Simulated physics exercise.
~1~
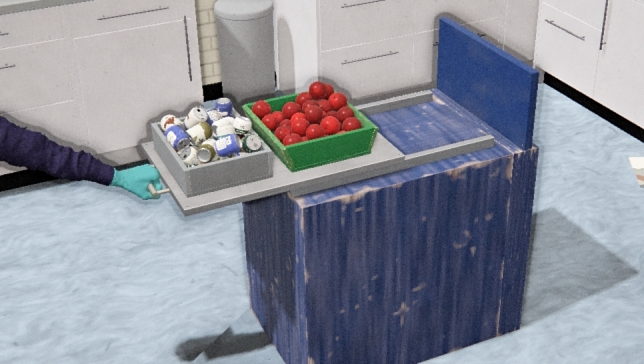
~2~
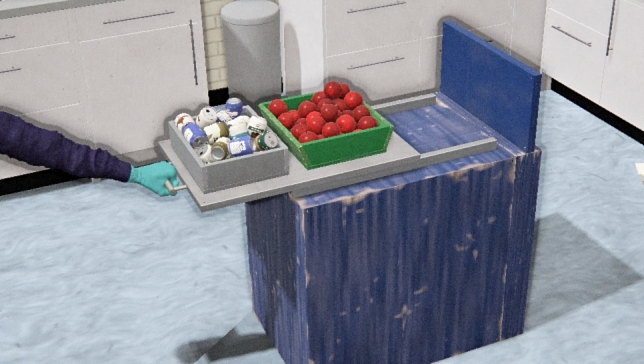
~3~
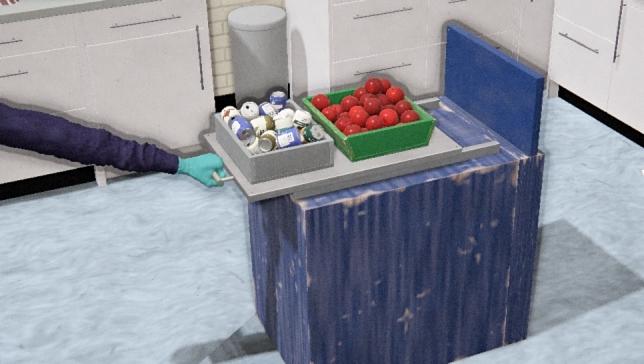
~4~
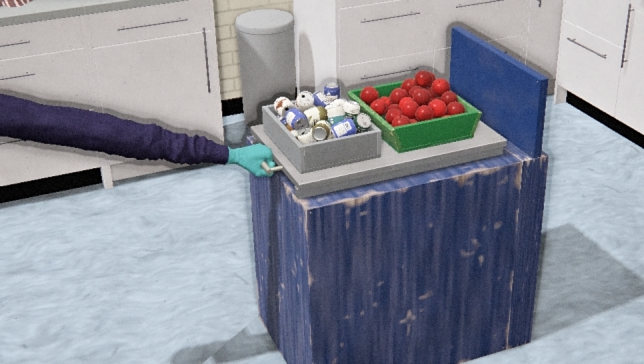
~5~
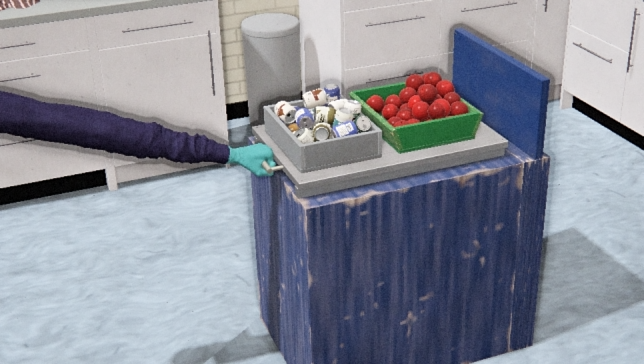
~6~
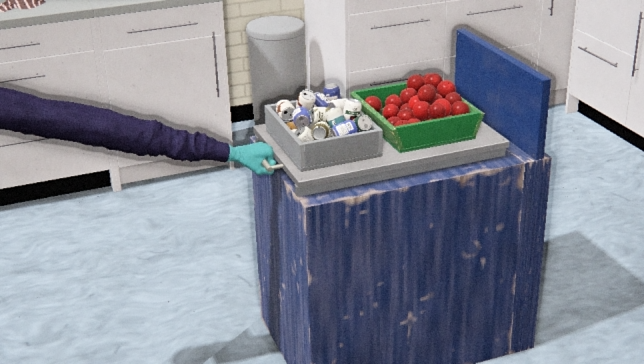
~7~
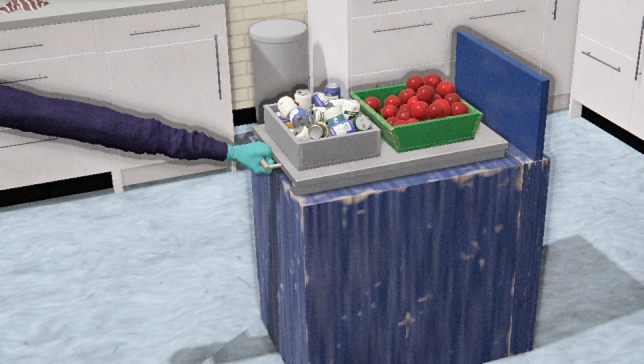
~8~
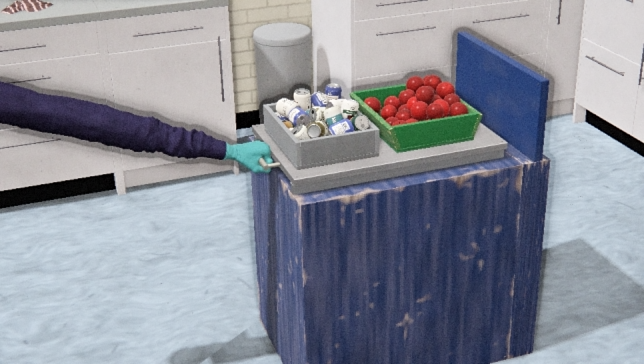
The video shows a gloved hand pushing a grey shelf, holding a grey basket of small cans and a green basket of red apples, rightward over a worn blue unit until it stops near the back panel, with the goods still in their baskets.
